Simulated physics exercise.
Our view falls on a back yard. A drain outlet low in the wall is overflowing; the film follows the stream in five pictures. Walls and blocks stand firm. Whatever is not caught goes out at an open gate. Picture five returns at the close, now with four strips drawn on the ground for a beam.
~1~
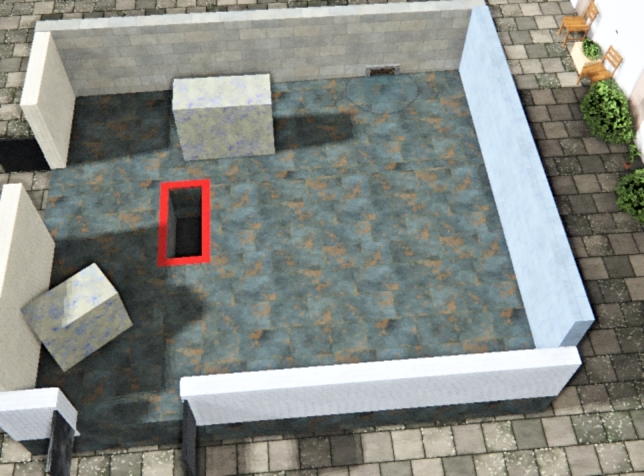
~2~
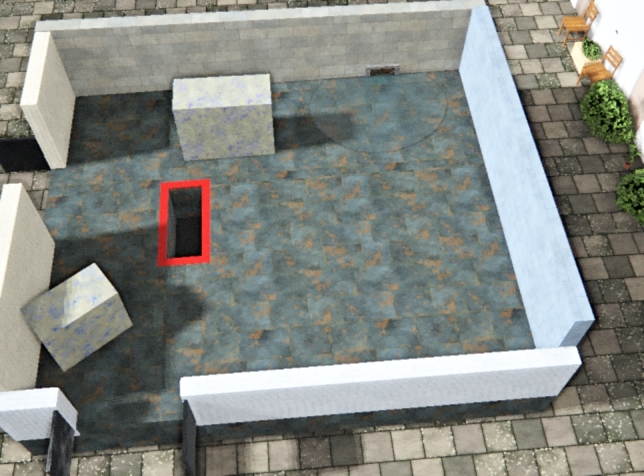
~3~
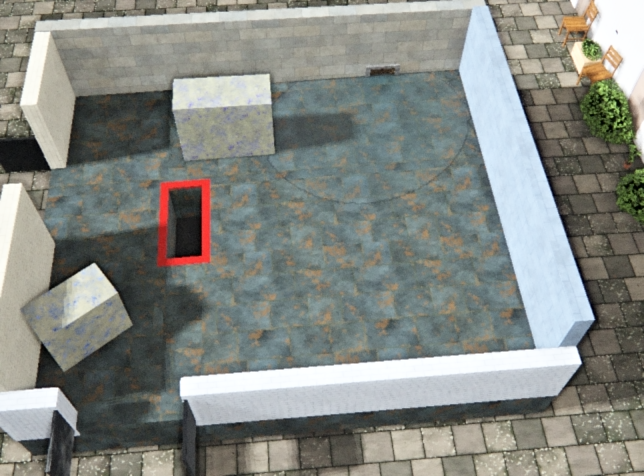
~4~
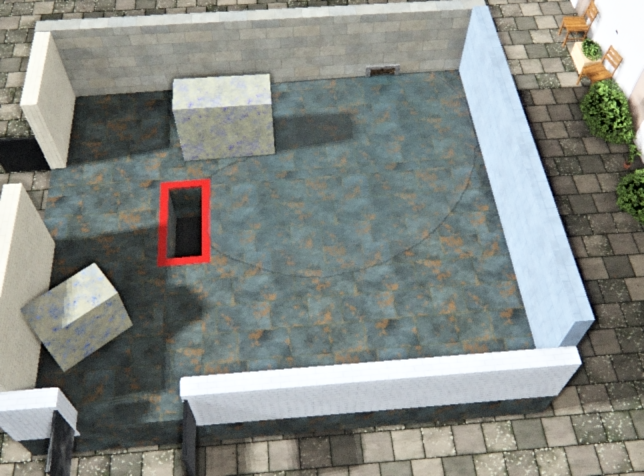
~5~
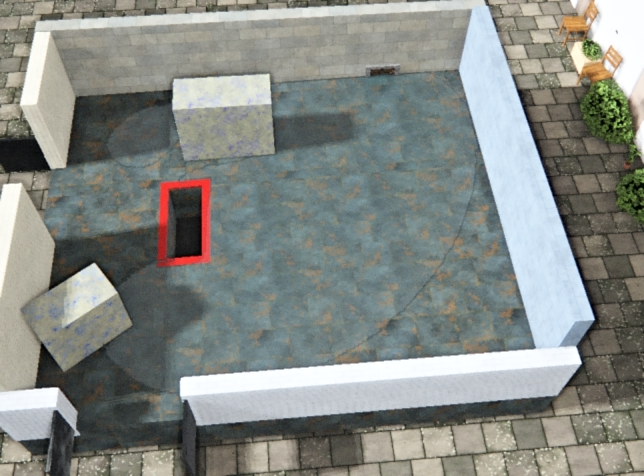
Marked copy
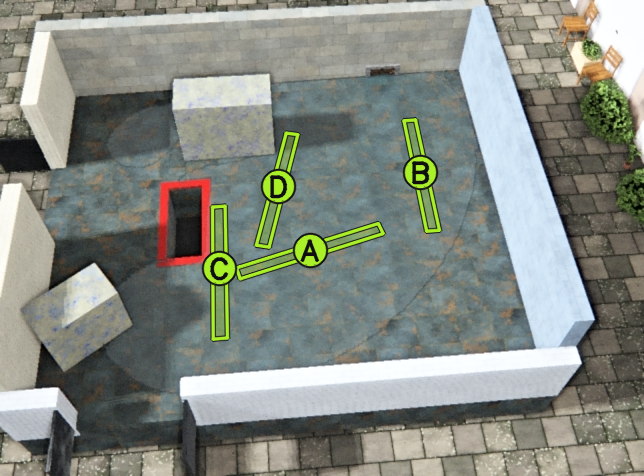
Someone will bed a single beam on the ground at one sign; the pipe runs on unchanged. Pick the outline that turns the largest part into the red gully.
Go for A.
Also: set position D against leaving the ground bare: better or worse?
Position D is worse.
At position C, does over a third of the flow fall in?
No.
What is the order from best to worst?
Best to worst: A, B, C, D.
On the marked copy, A from (238, 273) to (380, 228); B from (433, 230) to (409, 120); C from (220, 338) to (218, 206); D from (262, 246) to (292, 133).
With A, about 48 % of the stream goes into the red gully, about 51 % out by the gates.
With B, about 26 % of the stream goes into the red gully, about 74 % out by the gates.
With C, about 15 % of the stream goes into the red gully, about 82 % out by the gates.
With D, about 5 % of the stream goes into the red gully, about 94 % out by the gates.
